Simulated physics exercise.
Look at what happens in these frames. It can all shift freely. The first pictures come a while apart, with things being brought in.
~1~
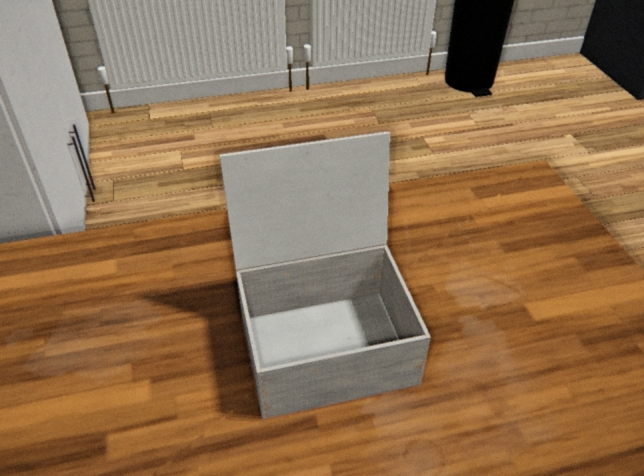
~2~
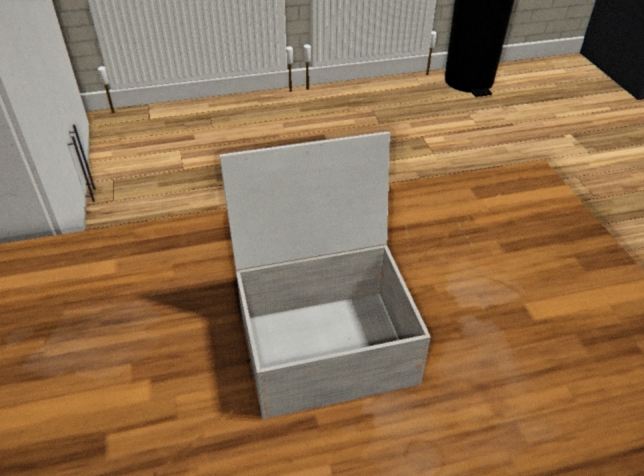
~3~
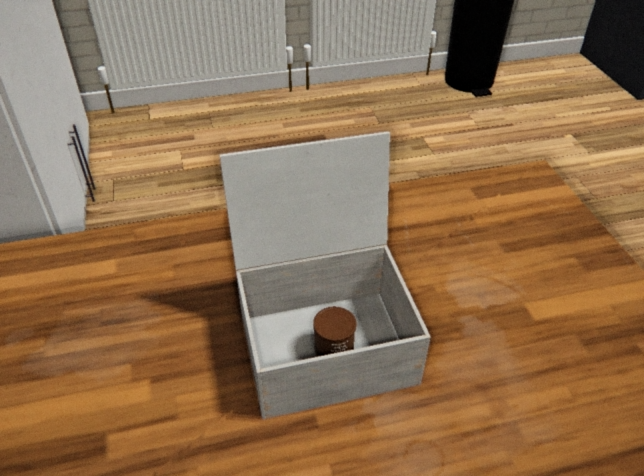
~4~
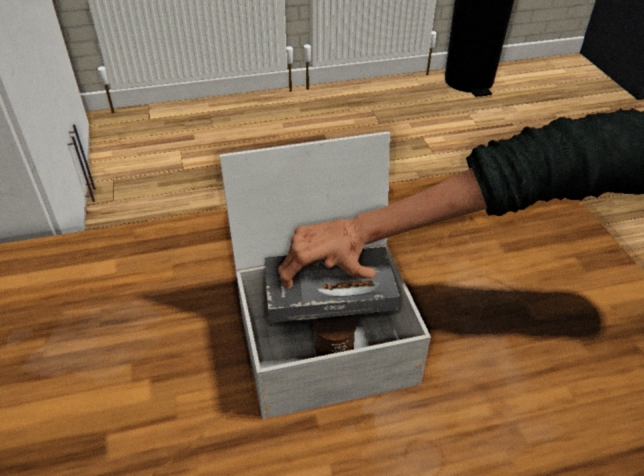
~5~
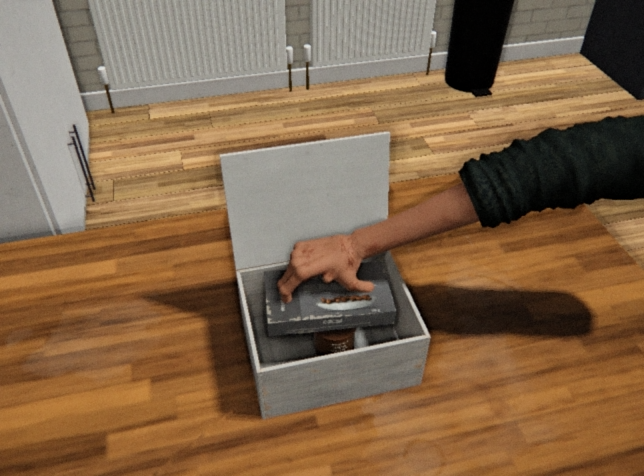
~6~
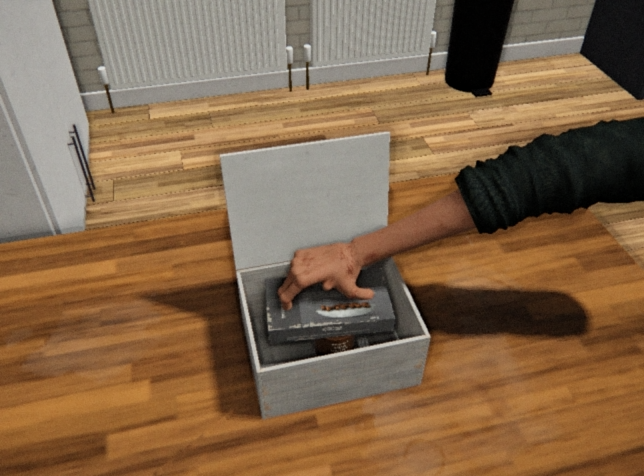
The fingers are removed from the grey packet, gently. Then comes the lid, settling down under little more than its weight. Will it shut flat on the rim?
Yes.
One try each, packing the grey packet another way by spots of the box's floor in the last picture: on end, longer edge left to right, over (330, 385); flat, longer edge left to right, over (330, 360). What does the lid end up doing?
Case one: Lid stays raised; case two: Lid goes down.
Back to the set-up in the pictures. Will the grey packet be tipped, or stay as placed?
As it turns out, the grey packet keeps its original angle.
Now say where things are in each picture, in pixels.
In the first frame, the last thing is not in view yet.
In the second frame, the last thing is not in view yet.
In the third frame, the last thing is not in view yet; brown tin (334, 336).
In the fourth frame, still above its spot; grey packet (330, 283); brown tin (334, 336).
In the fifth frame, still above its spot; grey packet (328, 297).
In the sixth frame, put in, still held; grey packet (328, 304).
Then, 1.20 s on from there, lid starting down.
Then, 1.70 s on from there, lid 51° above the rim.
Then, 2.10 s on from there, lid 14° above the rim.
In the end, lid shut; both unmoved. At the end, from the last picture's camera, grey packet near (328, 305).
